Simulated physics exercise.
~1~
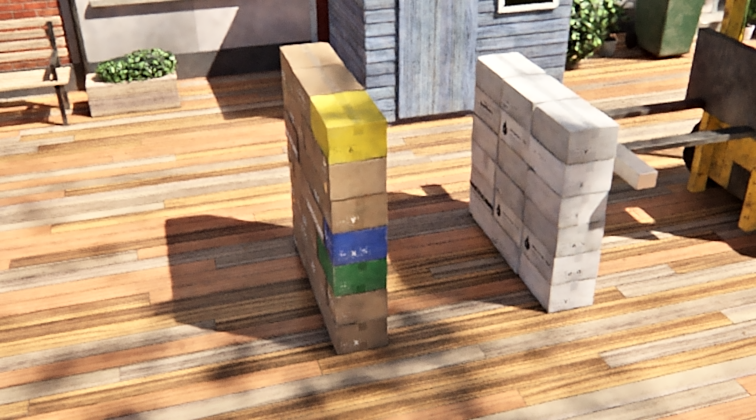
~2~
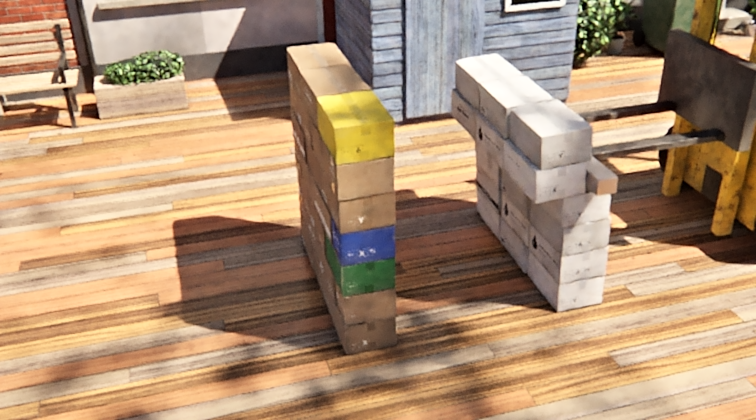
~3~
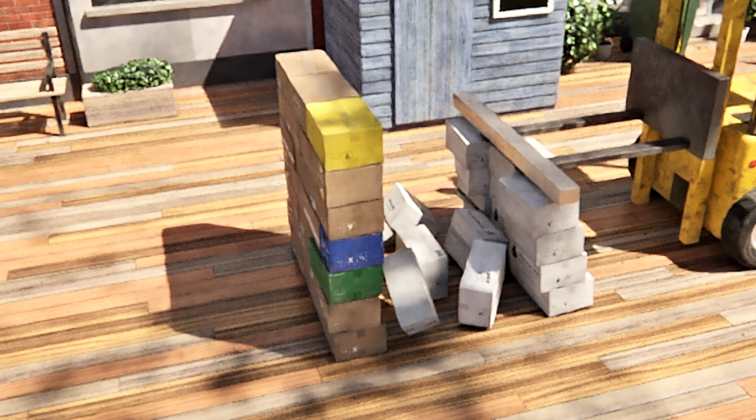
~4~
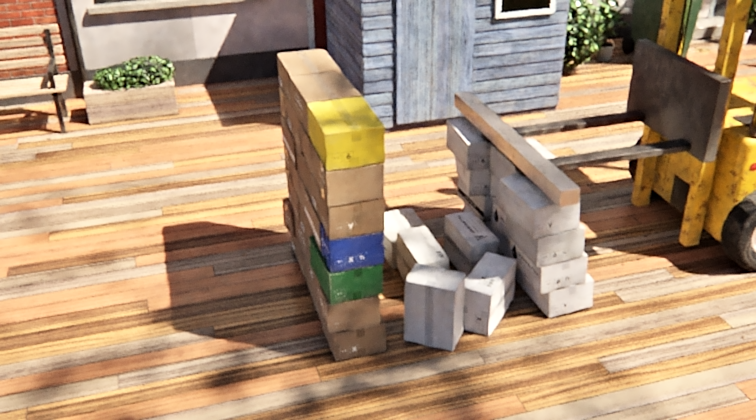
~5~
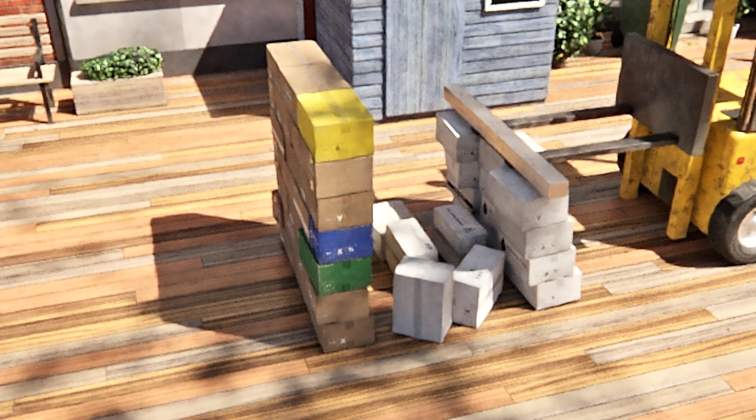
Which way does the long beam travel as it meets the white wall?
The beam moves to the left, pushing into the white wall.
A yellow lift truck at the right pushes a long, level beam toward a wall of white cartons on a sunlit plank deck, seen from slightly above by a gently swaying camera. To the left stands a parallel wall of brown cartons, with yellow, blue and green ones at its near end, and a blue shed is behind. The beam shoves the white wall's upper cartons leftward, and several tumble into the gap. The truck and beam then stop, and the fallen cartons settle in a heap. The brown wall remains standing, its coloured cartons still stacked, beside the partly broken white wall.
